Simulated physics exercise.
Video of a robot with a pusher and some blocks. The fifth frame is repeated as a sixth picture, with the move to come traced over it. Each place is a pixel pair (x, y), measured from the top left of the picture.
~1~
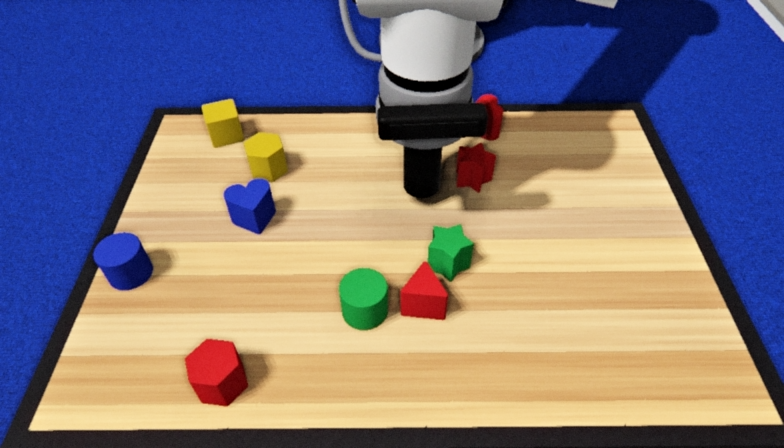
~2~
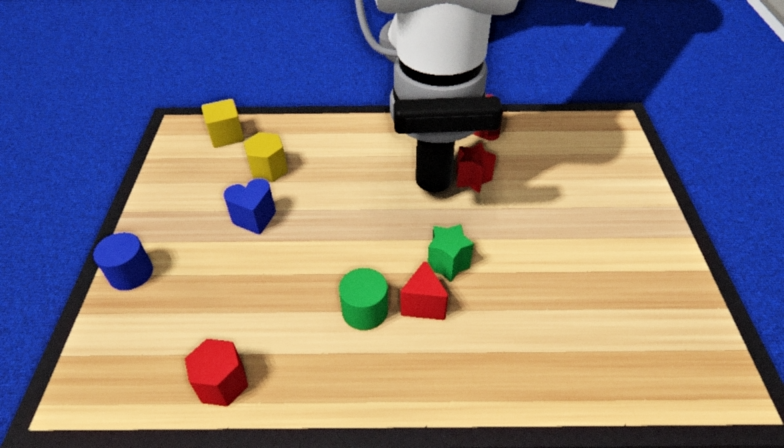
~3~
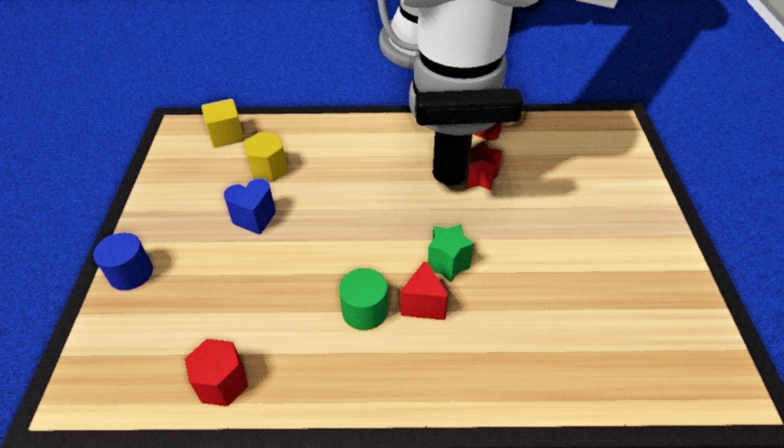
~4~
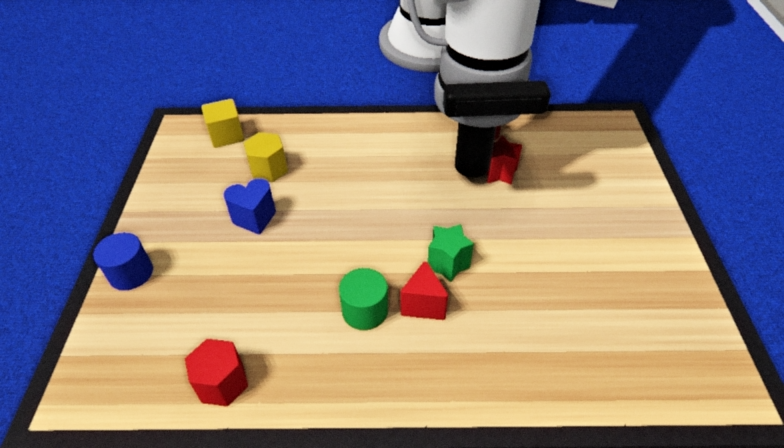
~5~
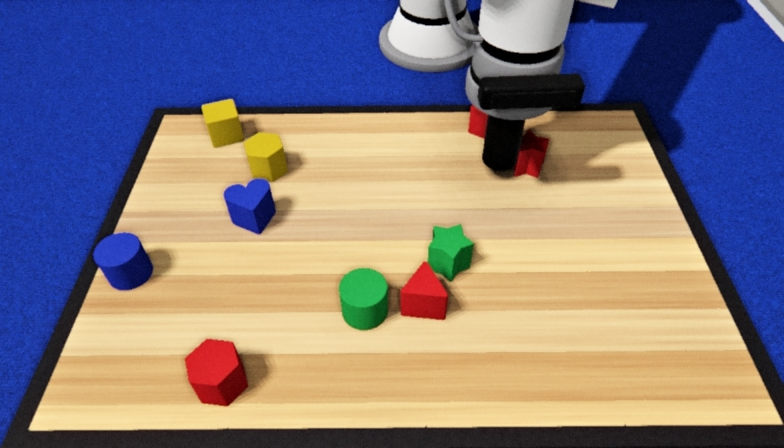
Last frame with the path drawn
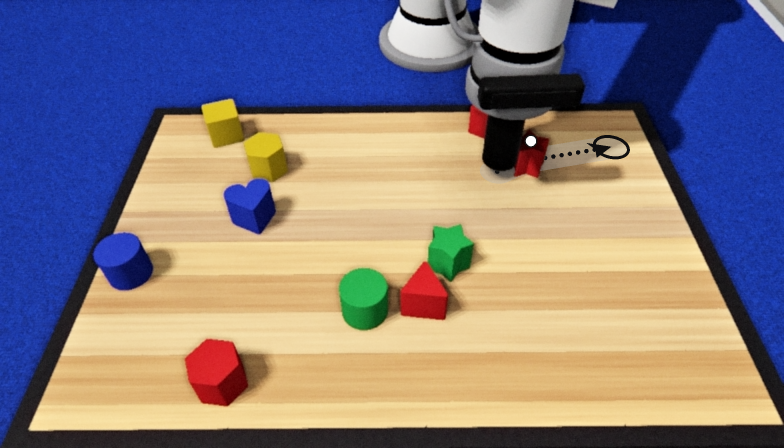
A light wooden board with a dark edge lies on a blue surface, seen from above at an angle by a still camera. Yellow blocks and a blue heart sit upper left, a blue cylinder left, a red hexagonal block lower left, green and red pieces near the middle, and red blocks beside a robot's black pusher. The arm moves right, pushing the red star rightward and slightly back.
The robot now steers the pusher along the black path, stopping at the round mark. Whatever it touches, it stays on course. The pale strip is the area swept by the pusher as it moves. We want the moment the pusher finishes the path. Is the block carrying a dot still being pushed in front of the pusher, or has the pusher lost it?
Kept ahead.
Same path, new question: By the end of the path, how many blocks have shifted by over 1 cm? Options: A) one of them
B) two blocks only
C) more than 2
A.
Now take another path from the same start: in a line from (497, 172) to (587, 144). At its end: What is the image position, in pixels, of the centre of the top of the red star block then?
It ends at (624, 117).
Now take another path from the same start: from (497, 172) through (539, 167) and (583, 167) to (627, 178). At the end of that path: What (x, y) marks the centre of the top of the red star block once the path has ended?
Around (642, 134).
Path on the board, from (497, 172) through (534, 160) and (573, 153) to (611, 147); the dot is on the red star block.
On the path given first. One third of the way, pusher at (537, 148); red star block at (569, 131).
Two thirds of the way, pusher at (578, 141); red star block at (611, 124).
At the end, pusher at (616, 135); red heart block in place; red star block at (649, 118).
